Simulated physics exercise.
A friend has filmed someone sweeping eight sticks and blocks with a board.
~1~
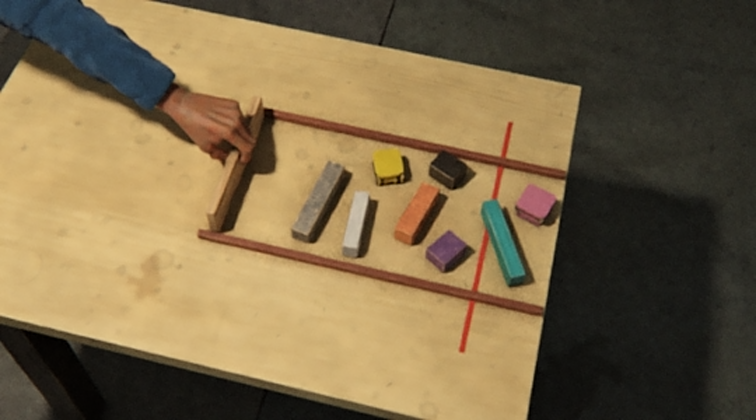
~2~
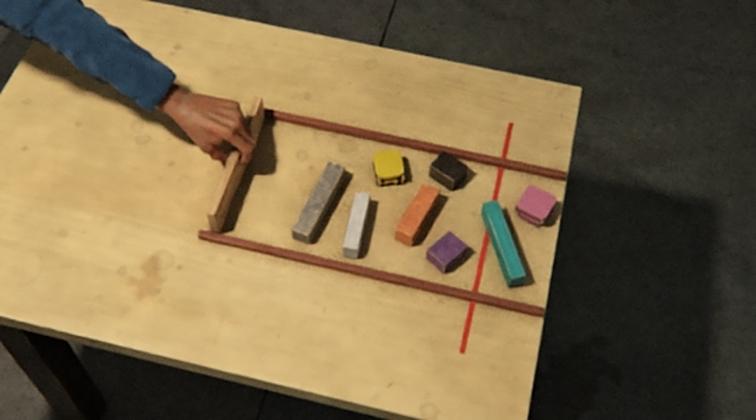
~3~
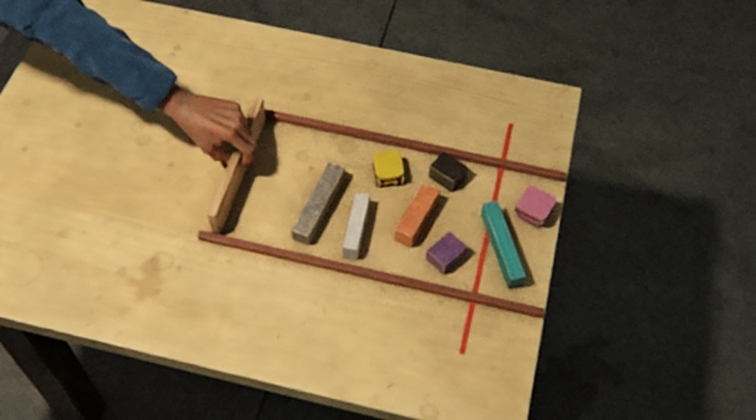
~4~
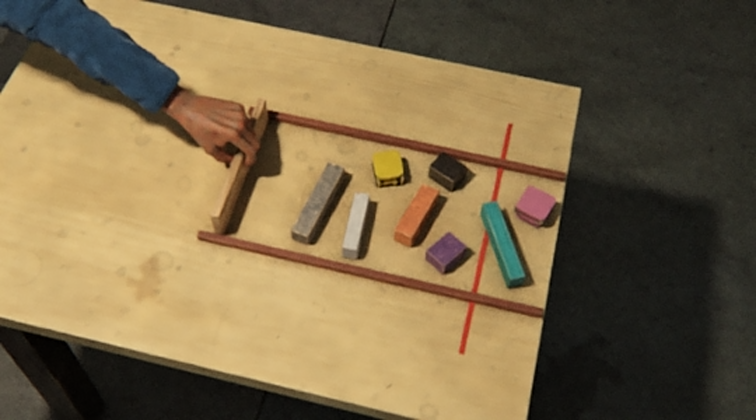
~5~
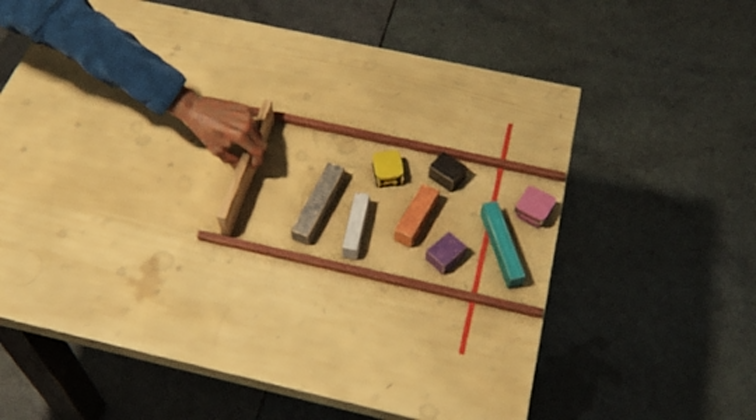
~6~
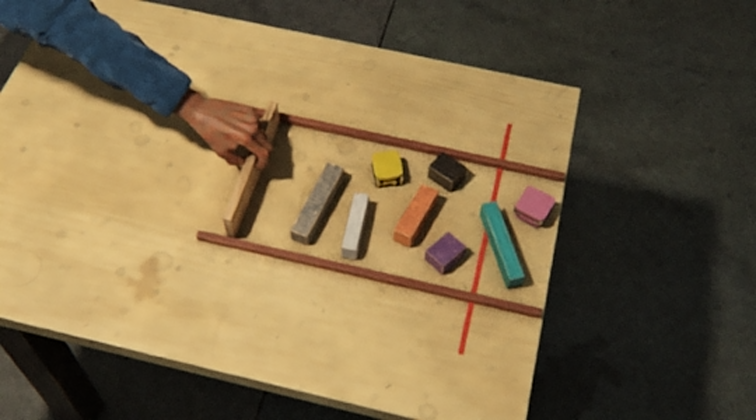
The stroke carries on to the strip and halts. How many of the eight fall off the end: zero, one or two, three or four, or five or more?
As it turns out, the number that fall off is one or two.
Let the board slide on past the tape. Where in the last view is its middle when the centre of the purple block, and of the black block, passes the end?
About (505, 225), and (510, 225) for the other.
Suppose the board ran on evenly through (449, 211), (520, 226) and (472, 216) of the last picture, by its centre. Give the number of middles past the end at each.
The counts: 0, 5 and 0.
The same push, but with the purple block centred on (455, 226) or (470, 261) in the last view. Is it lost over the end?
Place by place, it holds on; holds on.
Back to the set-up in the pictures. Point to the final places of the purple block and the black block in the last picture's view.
Near (531, 286) and (542, 188).
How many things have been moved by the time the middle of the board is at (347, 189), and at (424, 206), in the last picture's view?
The counts are 2 and 6.
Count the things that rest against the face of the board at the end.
2 of them.
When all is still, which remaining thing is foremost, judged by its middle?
It is the turquoise stick.
Early on, none off yet; pink case at rest near (534, 208); turquoise stick at rest near (502, 244); purple block at rest near (445, 253).
A while later, none off yet; pink case at rest near (534, 208); turquoise stick at rest near (502, 244); purple block travelled about its own width near (465, 263).
Finally, the number that fall off is one or two; lost, pink case.
